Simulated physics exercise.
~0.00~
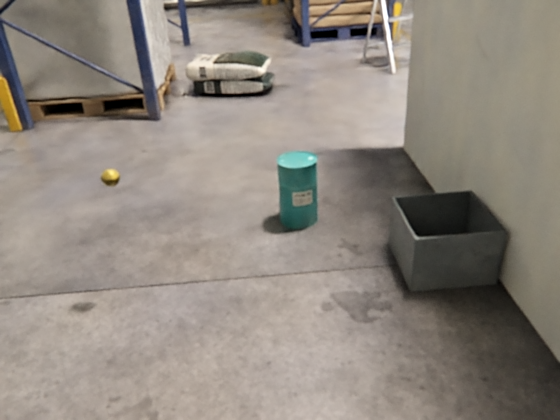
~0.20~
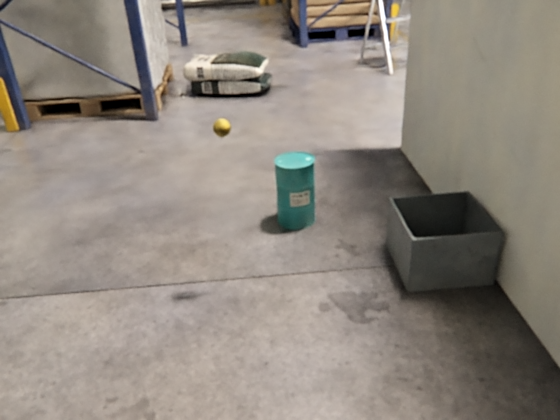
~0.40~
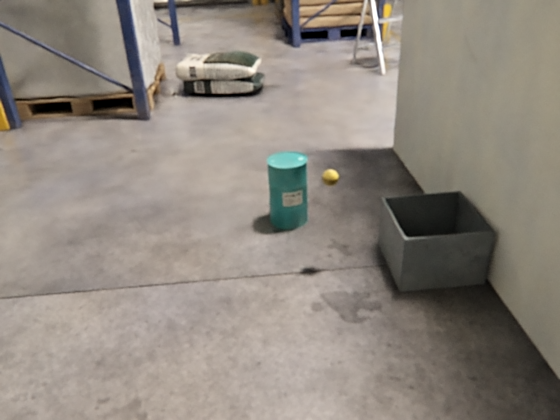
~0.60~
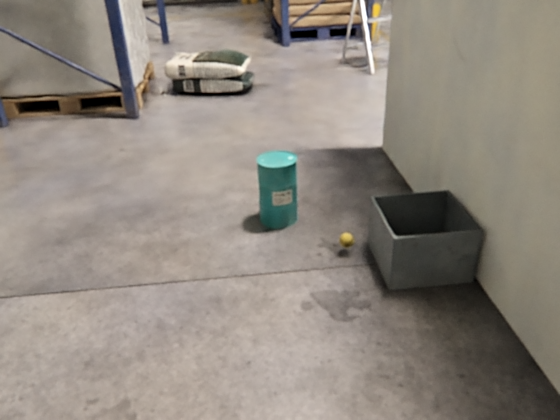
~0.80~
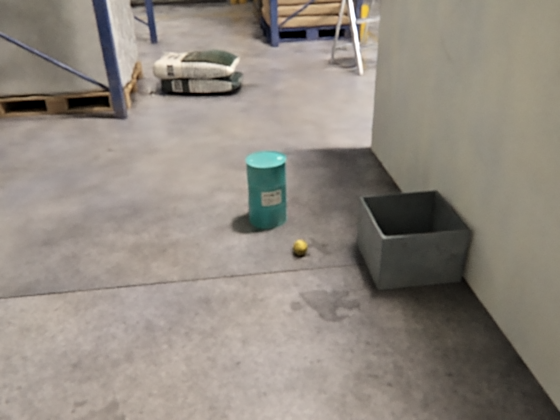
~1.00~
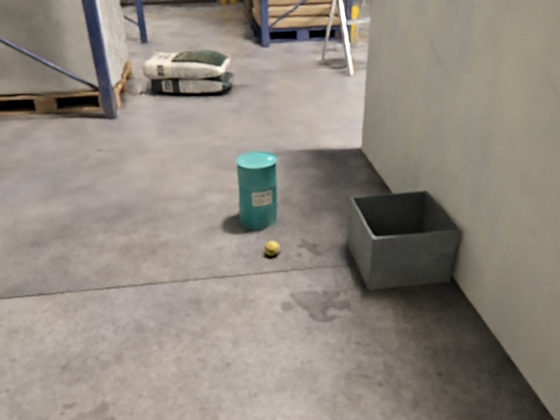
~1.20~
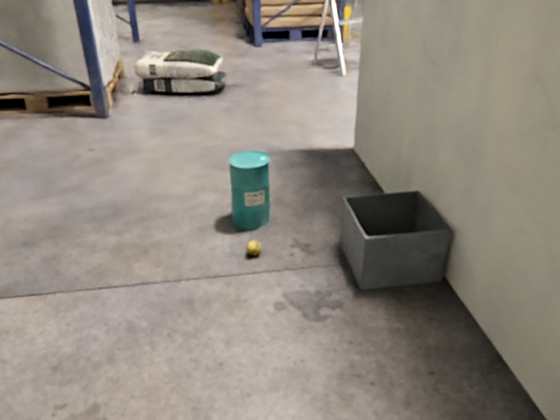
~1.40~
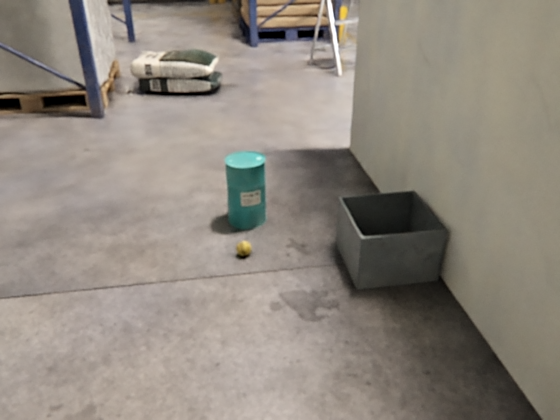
To begin with, a small yellow ball is in the air at the left of a warehouse floor, with a turquoise canister standing near the middle and an open grey box beside the wall at the right. The ball flies to the right, passing beyond the canister, while the view pans slightly right. It then drops toward the floor just left of the box without going in. From there it moves back to the left, away from the box, and gradually slows. It ends up on the floor in front of the canister, outside the box, and the canister remains standing in its place.
